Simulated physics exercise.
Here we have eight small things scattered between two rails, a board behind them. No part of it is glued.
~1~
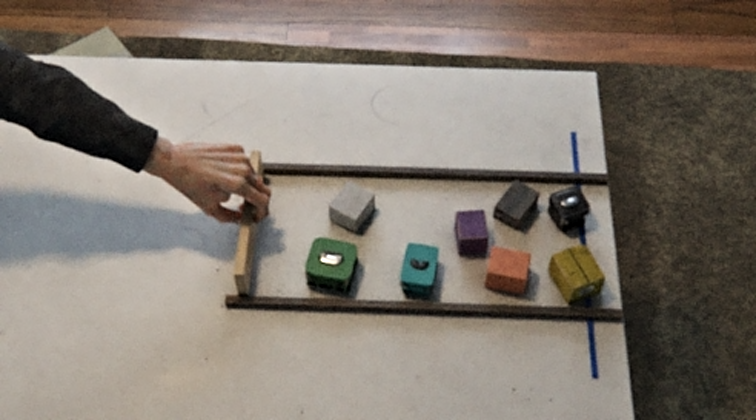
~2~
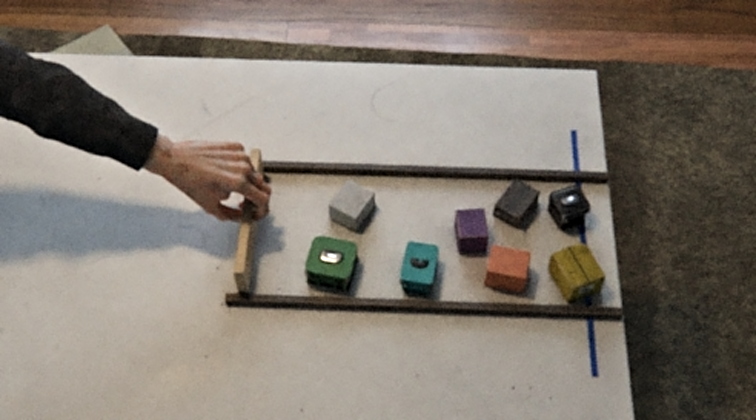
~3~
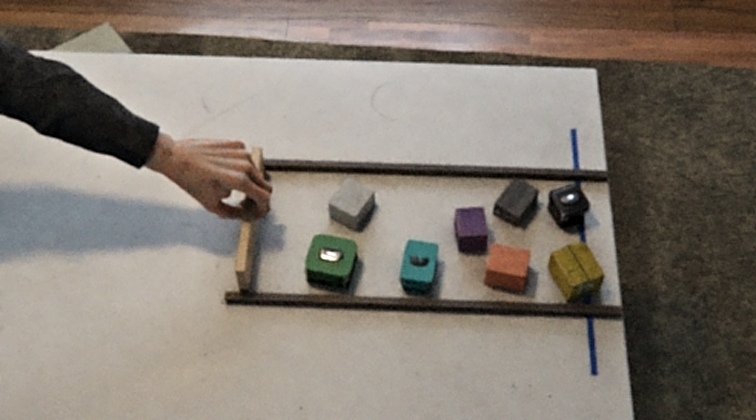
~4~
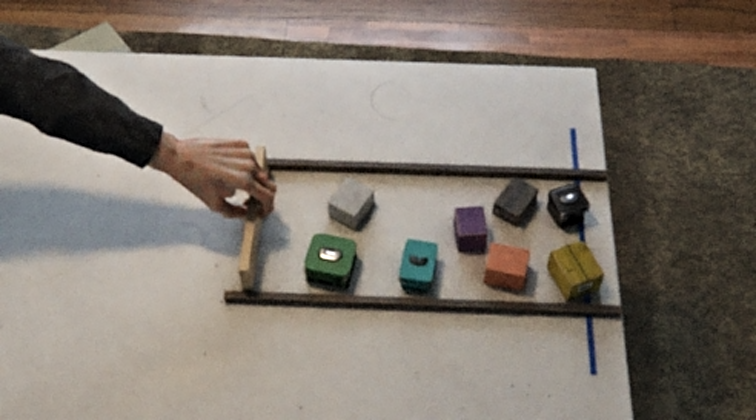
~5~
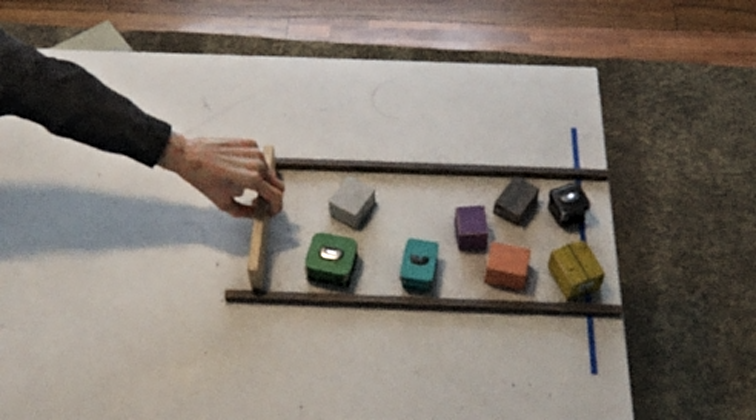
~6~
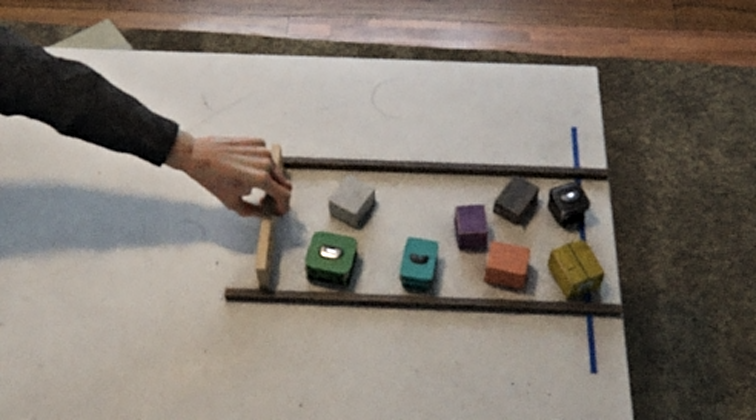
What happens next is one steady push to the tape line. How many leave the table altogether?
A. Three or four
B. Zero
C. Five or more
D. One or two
The answer is C.
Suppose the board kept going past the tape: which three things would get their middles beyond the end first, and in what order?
The order is the yellow box, then the orange block, then the black case.
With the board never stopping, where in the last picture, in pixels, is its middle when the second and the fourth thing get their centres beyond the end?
First: Around (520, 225). Next: Around (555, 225).
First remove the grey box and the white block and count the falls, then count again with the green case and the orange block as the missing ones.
Result: 3, then 3.
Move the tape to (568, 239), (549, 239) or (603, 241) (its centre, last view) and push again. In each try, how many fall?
Try by try, 4, 3 and 8.
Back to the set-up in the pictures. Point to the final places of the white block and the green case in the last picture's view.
The white block finishes at (598, 202); the green case finishes at (610, 270).
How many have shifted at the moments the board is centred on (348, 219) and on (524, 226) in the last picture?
First 2 and then 8.
Soon after, none off yet; yellow box at rest near (576, 269); black case at rest near (568, 204); grey box at rest near (516, 200).
After that, none off yet; yellow box displaced a little near (593, 271); black case at rest near (568, 204); grey box at rest near (516, 200).
And then, one off so far; yellow box off the edge; black case displaced about its own width near (614, 206); grey box displaced well along near (582, 196).
In the end, the number that fall off is five or more; gone, turquoise case, orange block, grey box, black case and yellow box.
